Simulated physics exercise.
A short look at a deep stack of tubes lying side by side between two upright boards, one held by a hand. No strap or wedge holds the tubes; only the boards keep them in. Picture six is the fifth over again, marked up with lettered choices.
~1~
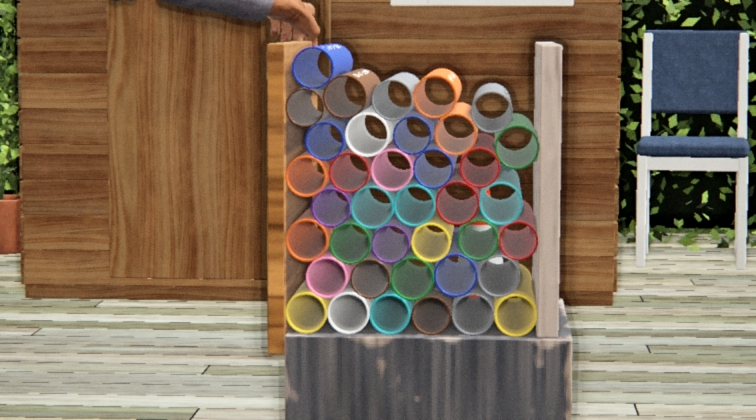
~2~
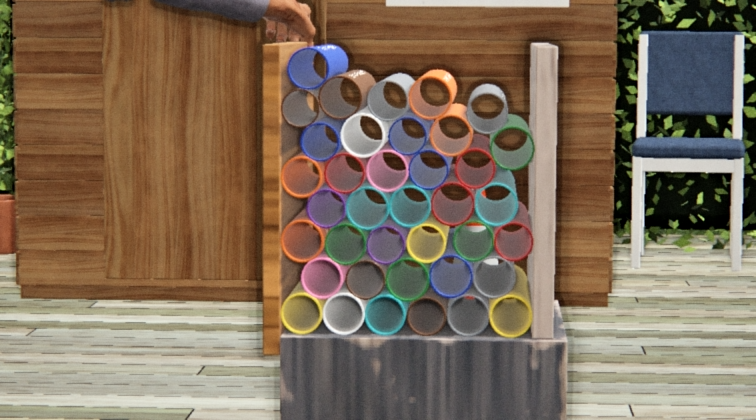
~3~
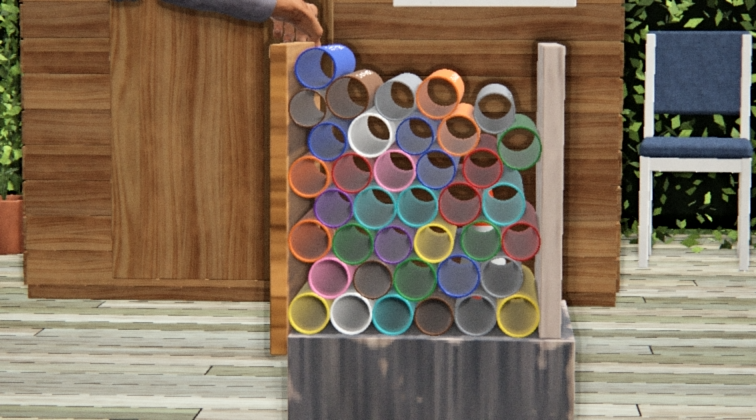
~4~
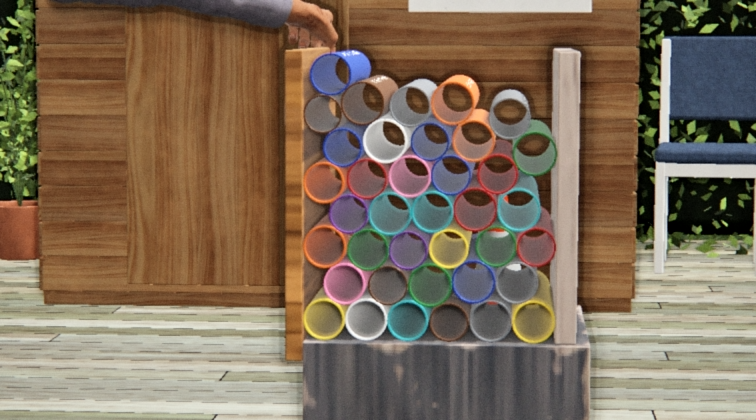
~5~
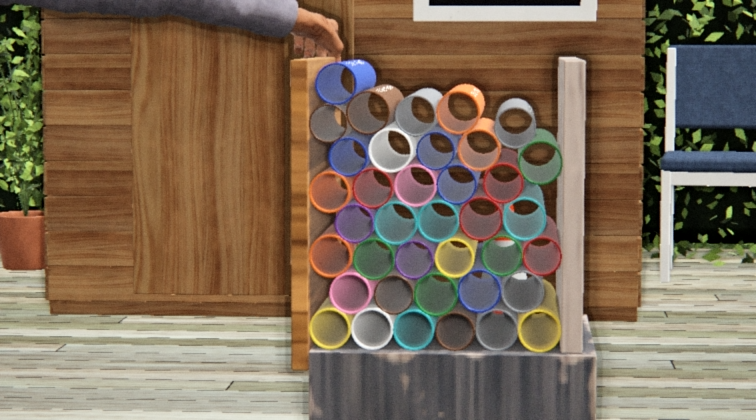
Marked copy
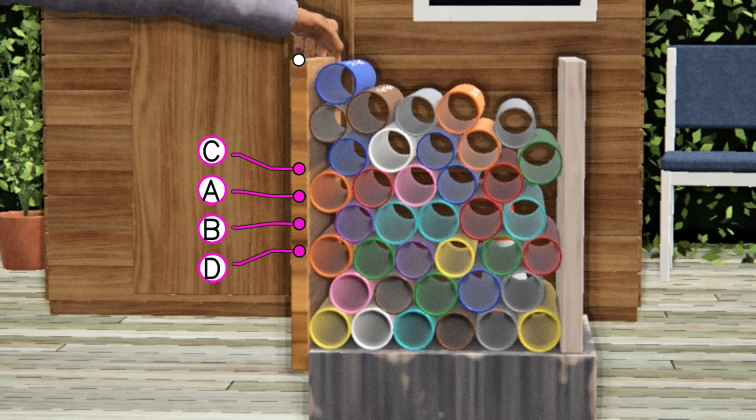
The clip opens on a deep stack of colourful tubes lying between two upright boards on a grey block, with a hand at the top of the left board. The view shifts slightly left, then right and upward, while the hand stays there and the tubes show no clear movement.
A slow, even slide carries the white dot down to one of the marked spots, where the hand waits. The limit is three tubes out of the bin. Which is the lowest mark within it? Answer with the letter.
B is the limit.
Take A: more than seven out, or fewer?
At A, fewer than seven.
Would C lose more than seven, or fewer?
Fewer than seven.
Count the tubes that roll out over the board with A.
At A the number is two.
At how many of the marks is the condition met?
Three of the four.
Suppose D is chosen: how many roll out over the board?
With D, five.
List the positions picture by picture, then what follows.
The first frame shows a blue tube (412, 135); a grey tube (491, 113); side board (294, 186).
The second frame shows side board (290, 186); a yellow tube (302, 313).
The third frame shows a yellow tube (519, 316); a blue tube (459, 276).
The fourth frame shows a green tube (496, 246); a red tube (536, 247).
The fifth frame shows a blue tube (456, 184); a blue tube (435, 151); a grey tube (515, 128).
On the marked copy, A at (300, 196); B at (300, 224); C at (300, 169); D at (300, 251); the white dot at (299, 60).
Taking B. A third of the way, top of the board (309, 131).
Two thirds of the way, top of the board (309, 213).
When it is over, top of the board (309, 223), two out over the board.
As for the rest, A two out over the board; C two out over the board; D more than three out over the board.
